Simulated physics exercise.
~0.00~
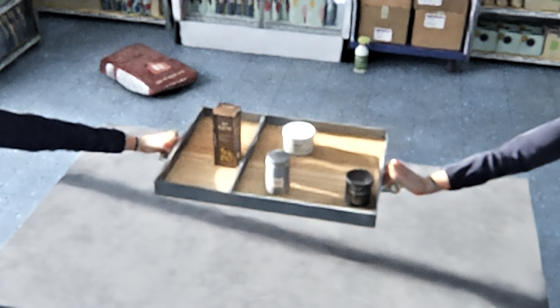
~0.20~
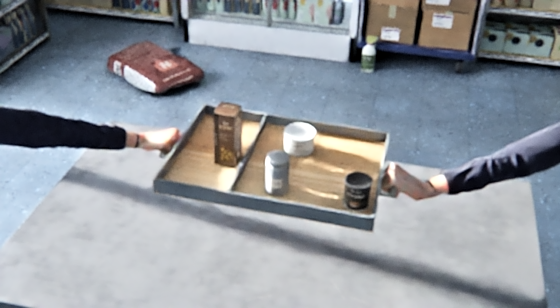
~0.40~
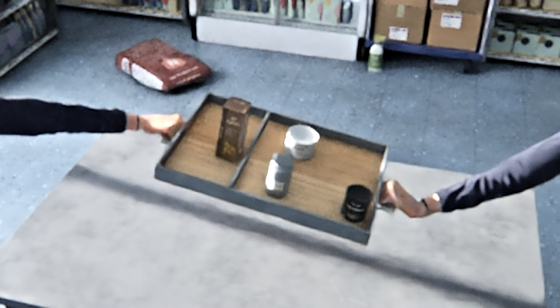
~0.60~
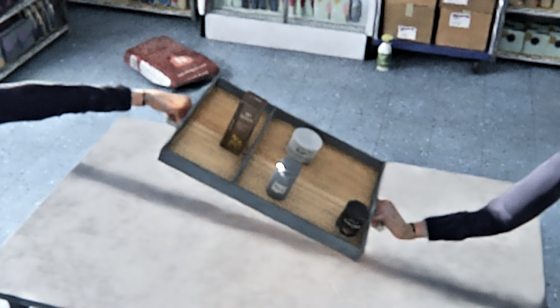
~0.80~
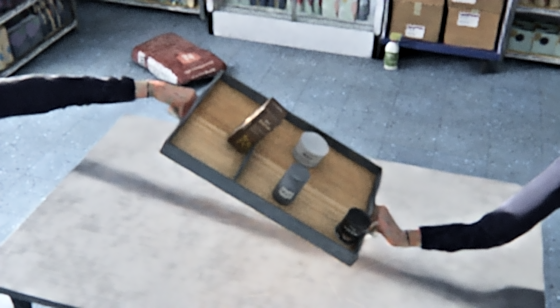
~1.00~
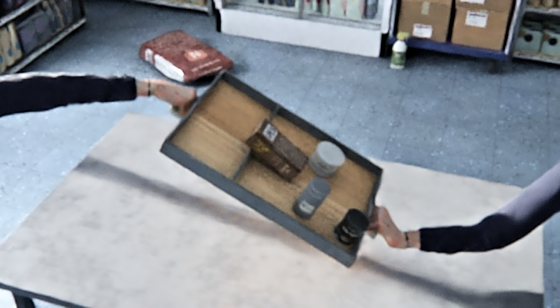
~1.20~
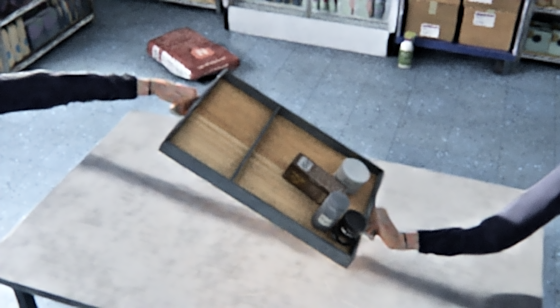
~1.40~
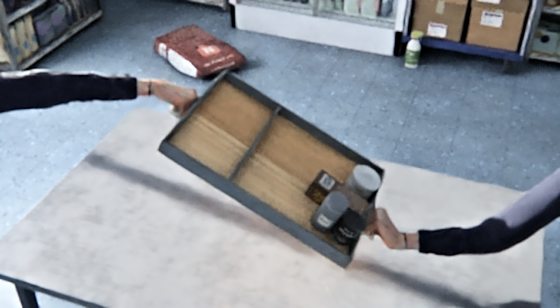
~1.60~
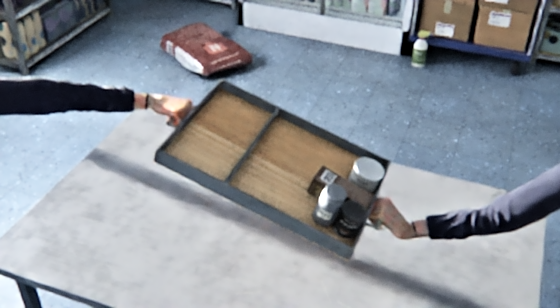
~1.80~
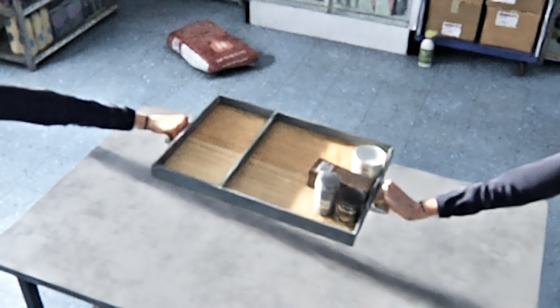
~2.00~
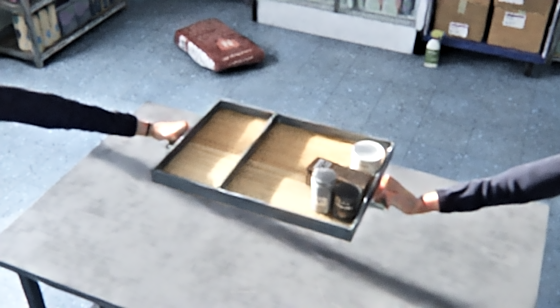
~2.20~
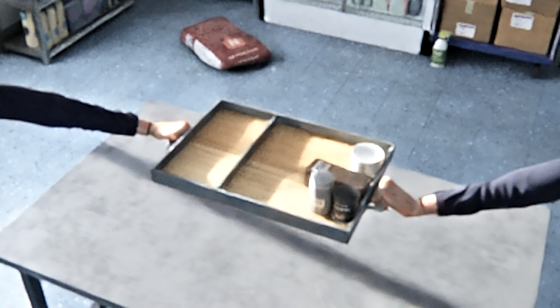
Two hands tilt a tray rightward, toppling a brown carton among sliding containers, then level it.
